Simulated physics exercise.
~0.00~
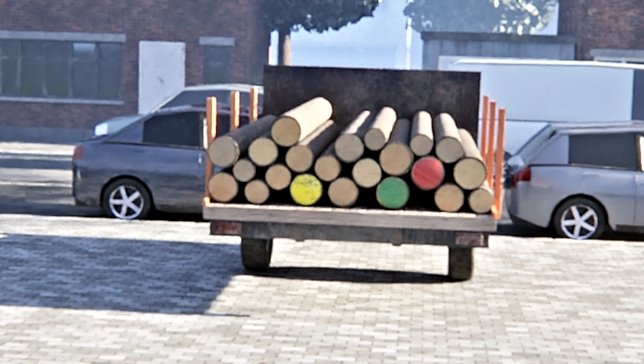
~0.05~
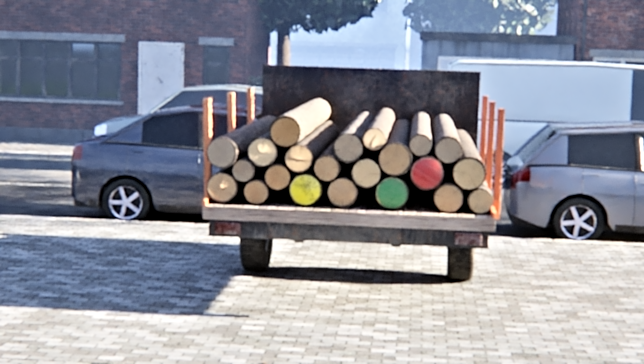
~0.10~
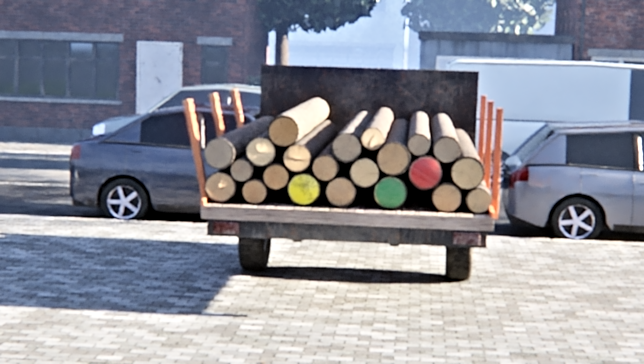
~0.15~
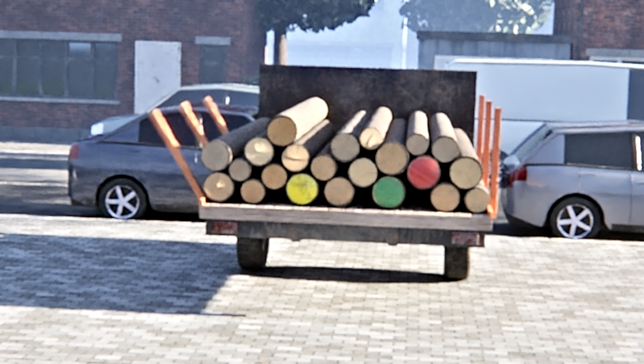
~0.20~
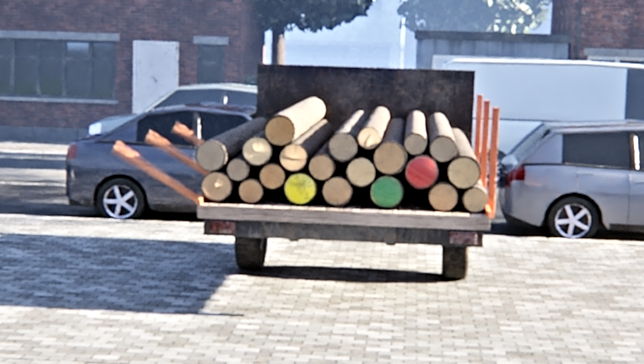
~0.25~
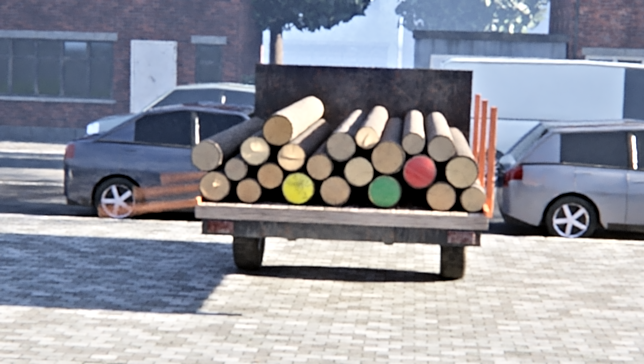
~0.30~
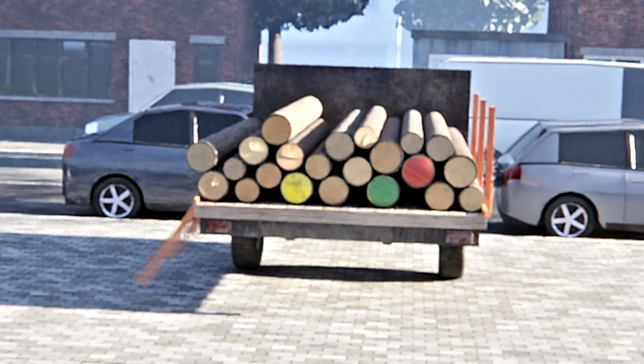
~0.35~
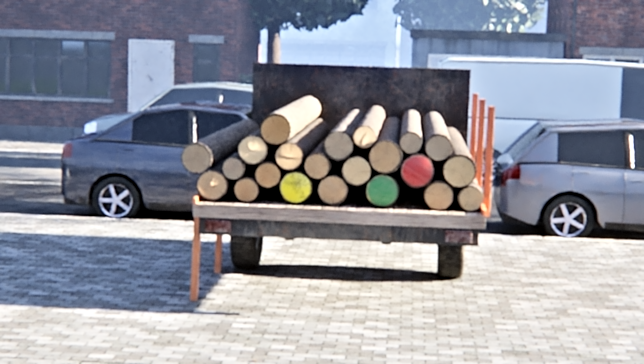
On a sunlit paved yard, seen from behind, a flat trailer stands loaded with timber poles, their round ends facing the viewer. Parked cars and a brick building lie beyond. A yellow end shows left of centre and a green one right of centre in the bottom row, with a red one higher on the right, between orange posts. The left posts tip outward, swing down past the deck edge and end up hanging below it. As the view drifts slightly right, the upper left pole eases outward, finishing near the open edge, while the rest of the stack stays put.
